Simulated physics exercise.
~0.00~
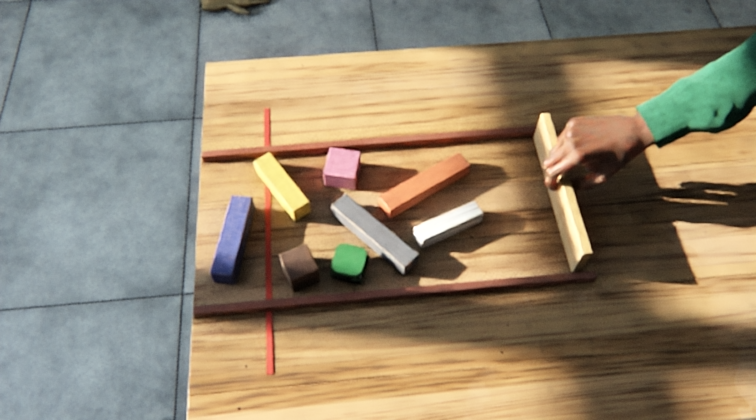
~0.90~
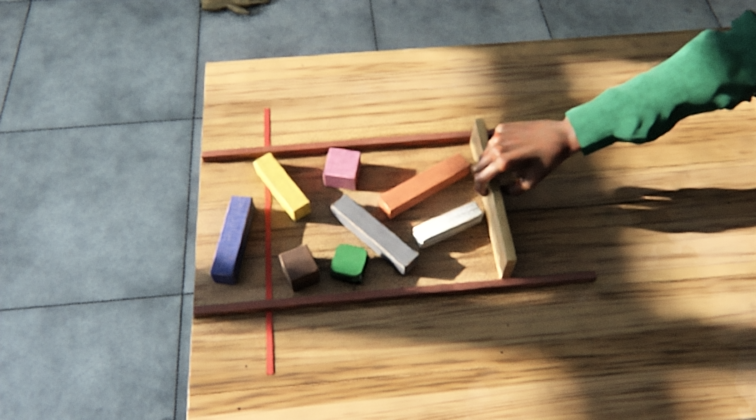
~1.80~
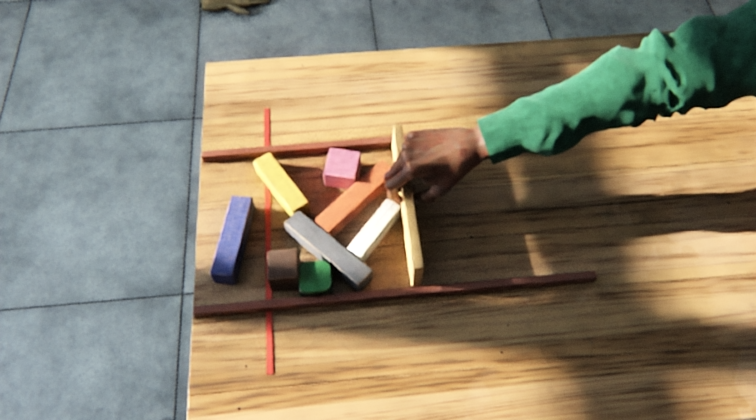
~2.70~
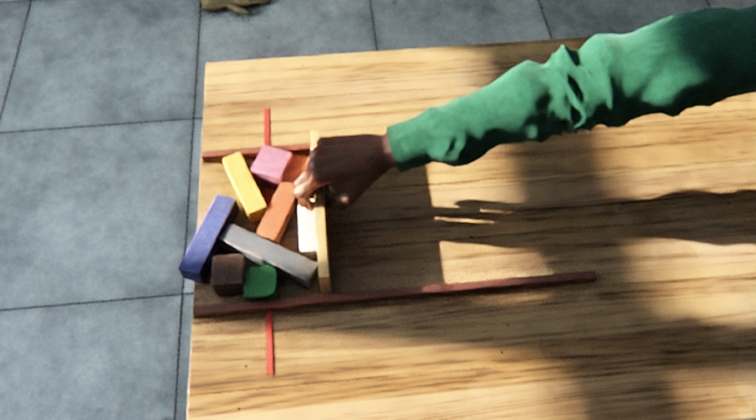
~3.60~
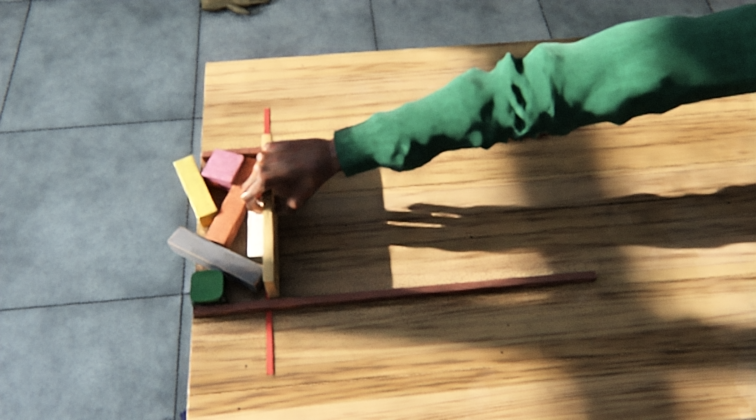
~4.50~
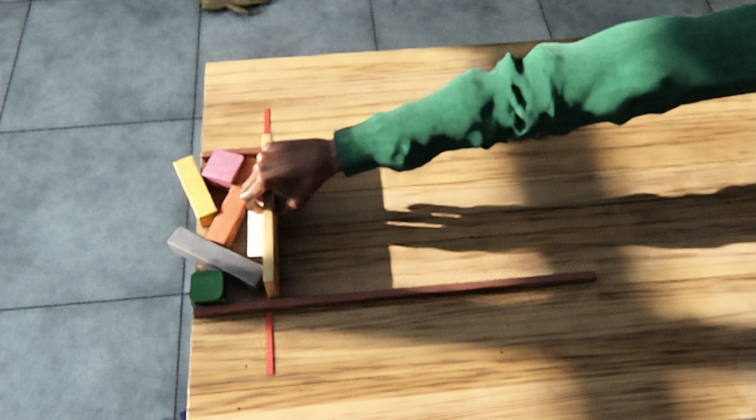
A hand in a green sleeve slides an upright wooden board leftward across a wooden table, between two dark red rails, toward a scatter of coloured sticks and blocks. The board reaches the white stick and orange bar, then drives them into the grey bar, which shoves the green and brown blocks along. The bunched pieces press on past the red tape line, moving the pink block, yellow bar and blue bar toward the table's left edge. The blue bar and brown block go over the edge. The board stops at the tape, with the other six pieces crowded at the edge, some overhanging it.
